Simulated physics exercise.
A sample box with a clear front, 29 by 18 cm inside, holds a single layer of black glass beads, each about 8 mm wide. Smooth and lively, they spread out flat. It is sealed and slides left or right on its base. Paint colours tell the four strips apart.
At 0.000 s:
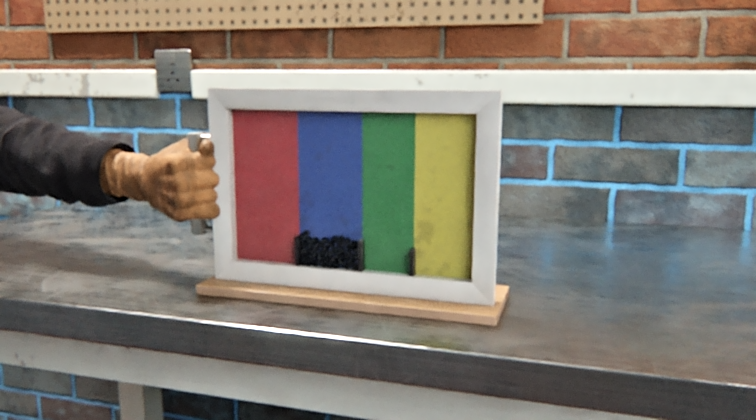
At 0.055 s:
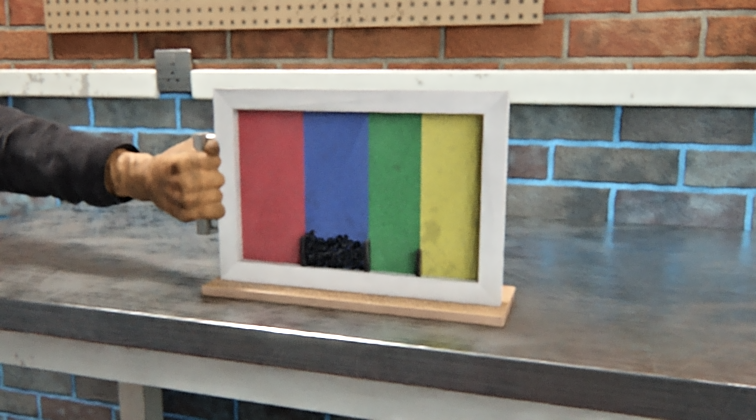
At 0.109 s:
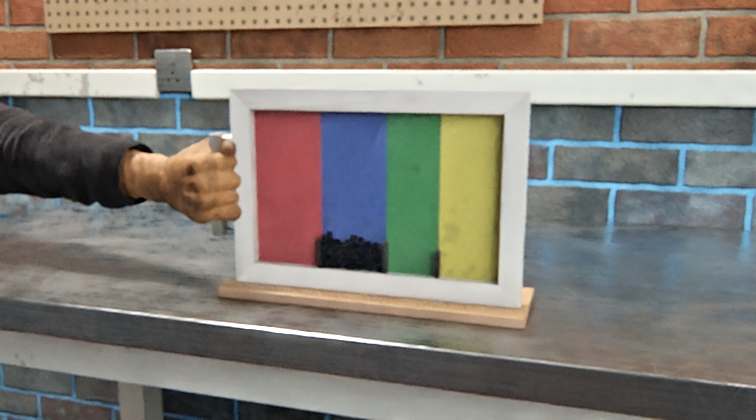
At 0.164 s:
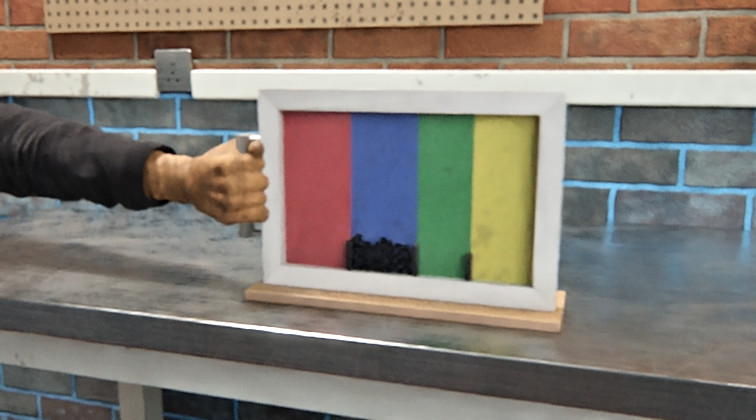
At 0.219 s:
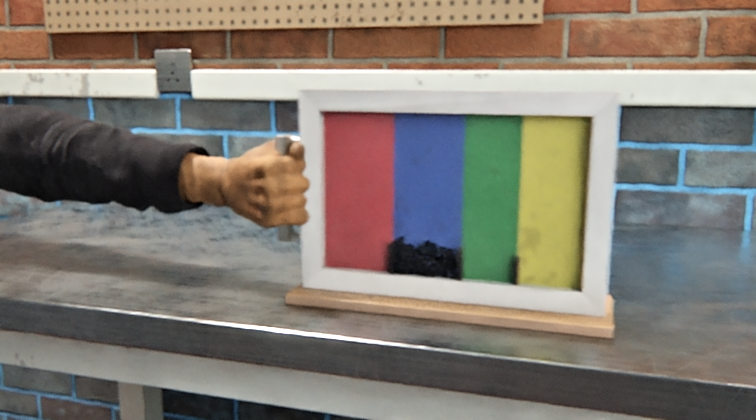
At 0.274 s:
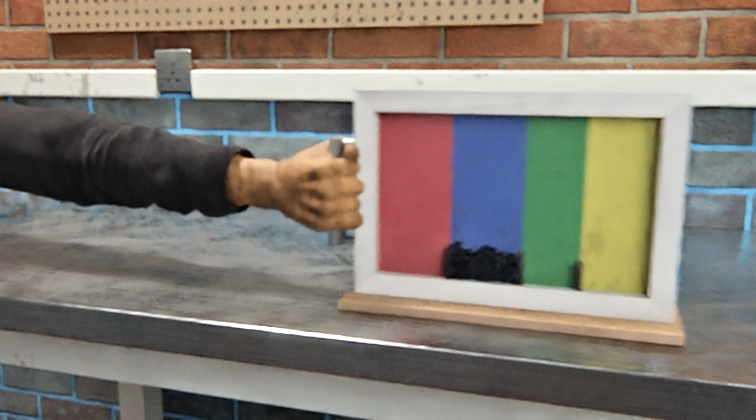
On a metal workbench by a brick wall, a hand pushing a framed panel of four coloured strips steadily to the right.
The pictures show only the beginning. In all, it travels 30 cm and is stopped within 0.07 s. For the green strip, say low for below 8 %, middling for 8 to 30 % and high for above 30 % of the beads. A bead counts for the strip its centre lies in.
Green strip middling.
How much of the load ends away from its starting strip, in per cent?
About 20 per cent.
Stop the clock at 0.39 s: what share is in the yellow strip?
About 0 per cent.
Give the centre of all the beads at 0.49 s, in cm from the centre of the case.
Some 1 cm left and 7 cm below.
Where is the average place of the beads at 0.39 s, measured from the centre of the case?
Some 1 cm left and 7 cm below.
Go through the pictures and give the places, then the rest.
At its start; about 40 beads; load centre (328, 252); top bead (307, 233); red (265, 128), blue (330, 130), green (389, 132), yellow (447, 133), in the first picture.
In the second picture, 1 cm to the right; load centre (334, 253); top bead (313, 233).
In the third picture, 3 cm to the right; load centre (351, 254); top bead (330, 234); wall ends (438, 253), (385, 243), (321, 240).
In the fourth picture, 6 cm to the right; load centre (381, 256); top bead (359, 236).
In the fifth picture, 12 cm to the right; load centre (424, 260); top bead (402, 239).
In the sixth picture, 18 cm to the right; load centre (482, 265); top bead (459, 244); red (415, 132), blue (489, 134), green (557, 136), yellow (624, 138).
By 0.39 s, it is 30 cm to the right; the beads' middle is 1 cm left of and 7 cm below the centre; blue 95 %, green 5 %.
By 0.49 s, it is 30 cm to the right; the beads' middle is 1 cm left of and 7 cm below the centre; blue 80 %, green 15 %, yellow 5 %.
By 0.64 s, it is 30 cm to the right; the beads' middle is in line with and 8 cm below the centre; blue 80 %, green 15 %, yellow 5 %.
Settled by 1.6 s, it is 30 cm to the right; red 0 %, blue 80 %, green 15 %, yellow 5 %.
